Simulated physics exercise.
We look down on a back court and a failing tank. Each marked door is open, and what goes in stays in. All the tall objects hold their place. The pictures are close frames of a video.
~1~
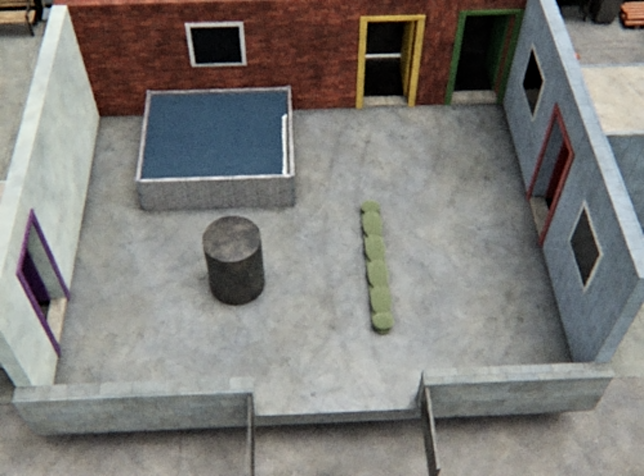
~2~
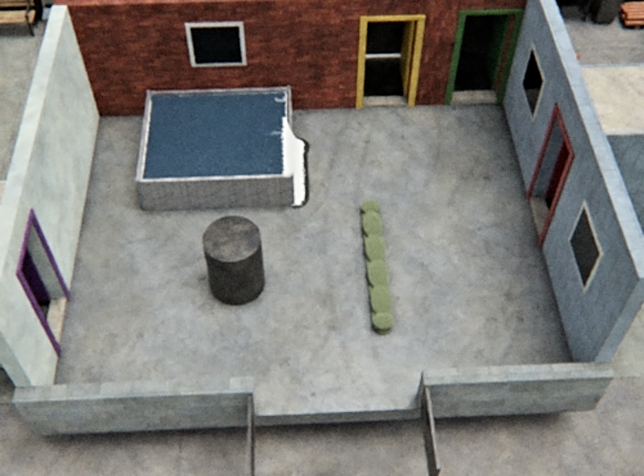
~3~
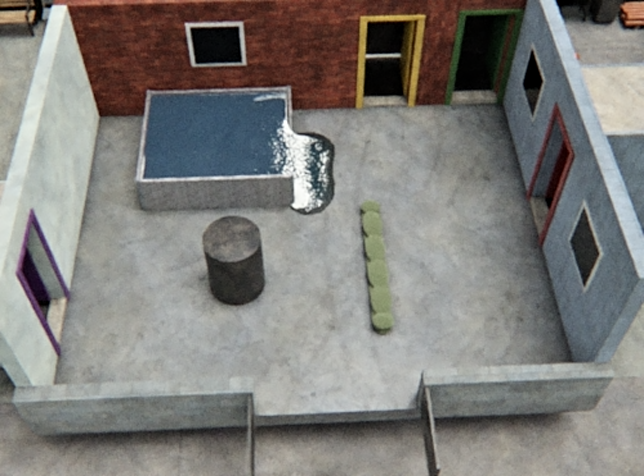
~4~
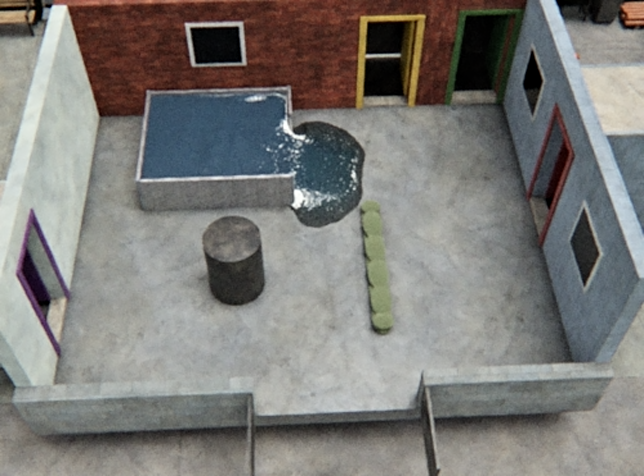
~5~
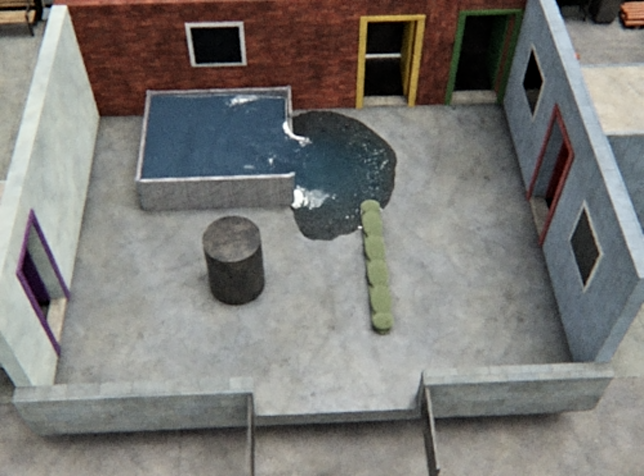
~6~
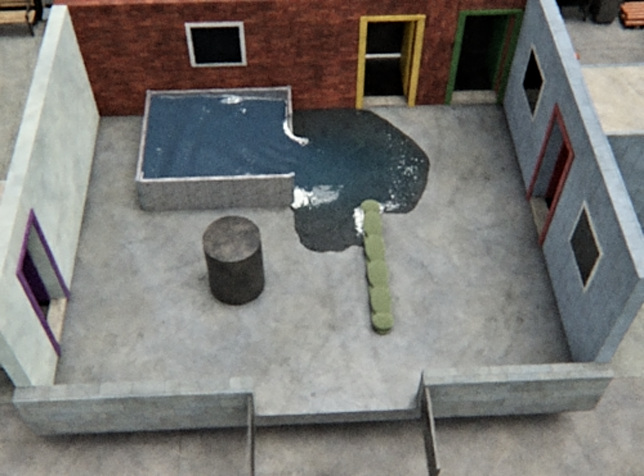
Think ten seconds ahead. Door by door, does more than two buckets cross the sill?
One by one: The red door takes more than that; the green door takes more than that; the purple door stays under that; the yellow door takes more than that.
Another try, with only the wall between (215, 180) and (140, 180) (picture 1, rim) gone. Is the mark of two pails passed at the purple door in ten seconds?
Purple door takes more.
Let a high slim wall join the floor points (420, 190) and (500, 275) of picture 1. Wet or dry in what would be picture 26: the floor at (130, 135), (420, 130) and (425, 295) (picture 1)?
In turn: Clear, awash, awash.
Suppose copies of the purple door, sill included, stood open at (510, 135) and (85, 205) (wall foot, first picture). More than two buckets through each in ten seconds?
One after the other: Passes that mark, keeps below it.
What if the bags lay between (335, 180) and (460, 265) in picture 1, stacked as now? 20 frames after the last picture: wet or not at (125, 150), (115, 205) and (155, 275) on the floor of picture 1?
In turn: Not flooded, no water, clear.
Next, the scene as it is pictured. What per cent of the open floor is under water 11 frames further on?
Near 40 in a hundred.
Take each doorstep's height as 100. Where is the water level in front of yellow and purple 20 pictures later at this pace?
Near 120 and 0 in a hundred.
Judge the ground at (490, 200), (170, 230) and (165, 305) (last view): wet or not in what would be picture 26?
As listed: Wet, free of water, dry.
A moment on, water covers 30 % of the floor; the red door not reached, the green door not reached, the purple door not reached, the yellow door wet at the sill, nothing in.
Next, water covers 40 % of the floor; the red door under two buckets in, the green door under two buckets in, the purple door not reached, the yellow door under two buckets in.
Then, water covers 55 % of the floor; the red door over two buckets in, the green door over two buckets in, the purple door not reached, the yellow door under two buckets in.
Later, water covers 65 % of the floor; the red door far over two buckets in, the green door far over two buckets in, the purple door not reached, the yellow door over two buckets in.
In the end, water covers 80 % of the floor; the red door far over two buckets in, the green door far over two buckets in, the purple door wet at the sill, nothing in, the yellow door far over two buckets in.
